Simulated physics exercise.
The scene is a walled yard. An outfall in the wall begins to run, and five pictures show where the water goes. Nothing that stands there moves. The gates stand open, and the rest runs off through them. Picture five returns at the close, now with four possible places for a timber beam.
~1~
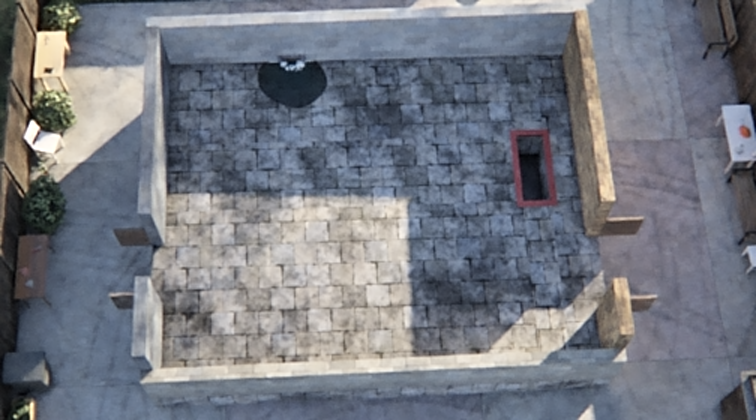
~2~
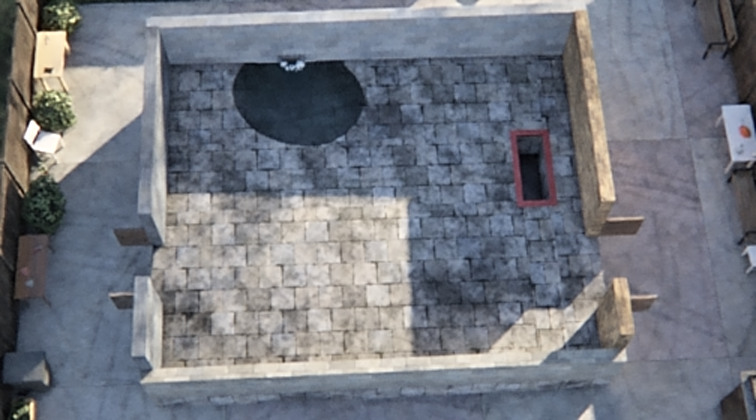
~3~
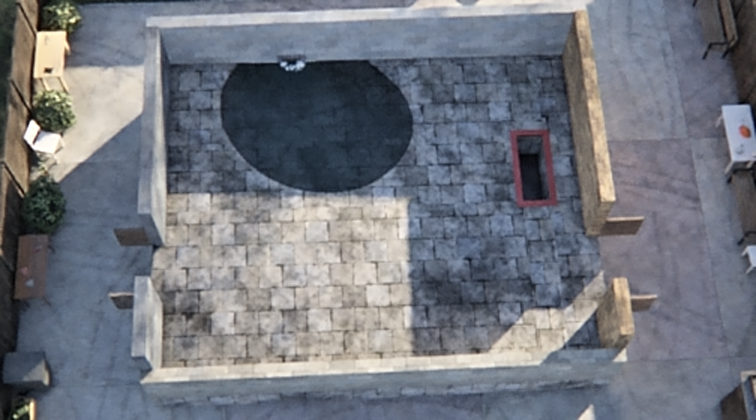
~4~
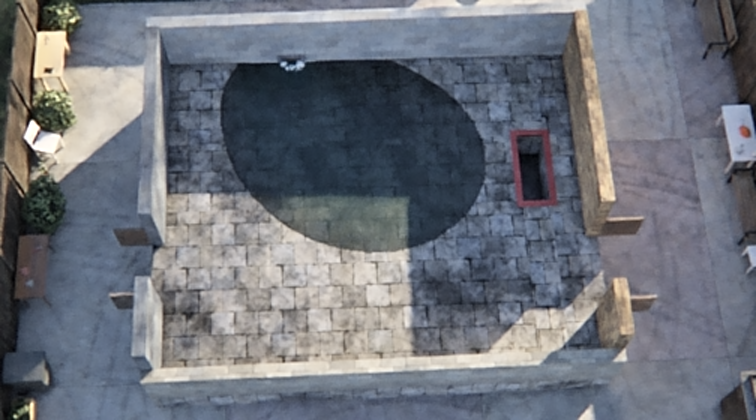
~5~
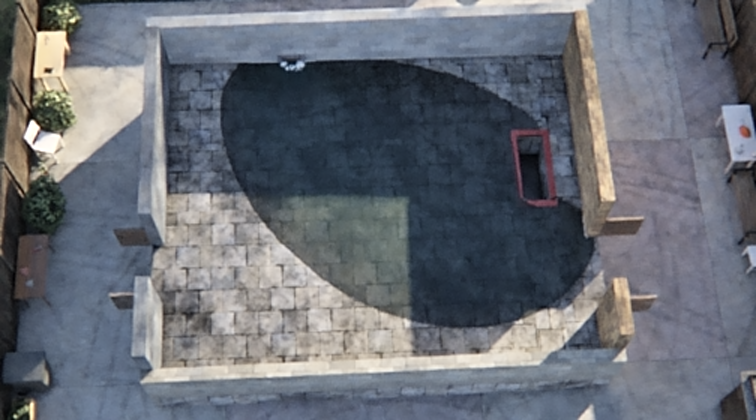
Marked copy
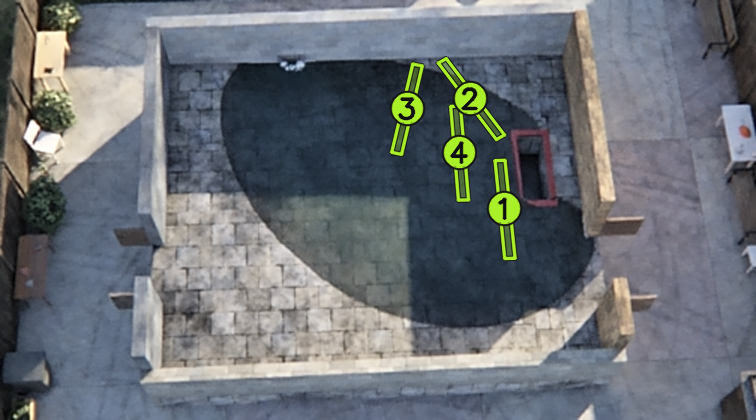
Dark water spreads from the back wall across a walled yard and reaches the red drain.
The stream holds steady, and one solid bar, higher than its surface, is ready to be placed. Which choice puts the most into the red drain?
Spot 2 does it best.
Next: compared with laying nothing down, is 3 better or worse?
Spot 3 is worse.
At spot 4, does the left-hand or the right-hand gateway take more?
More leaves on the right.
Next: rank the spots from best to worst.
2, 1, 3, 4.
In lime, 1 from (509, 258) to (500, 160); 2 from (442, 60) to (500, 137); 3 from (396, 153) to (417, 65); 4 from (463, 200) to (455, 106).
Choosing 1, about 18 % of the stream goes into the red drain, about 82 % out by the gates.
Choosing 2, about 27 % of the stream goes into the red drain, about 73 % out by the gates.
Choosing 3, about 9 % of the stream goes into the red drain, about 91 % out by the gates.
Choosing 4, about 3 % of the stream goes into the red drain, about 97 % out by the gates.
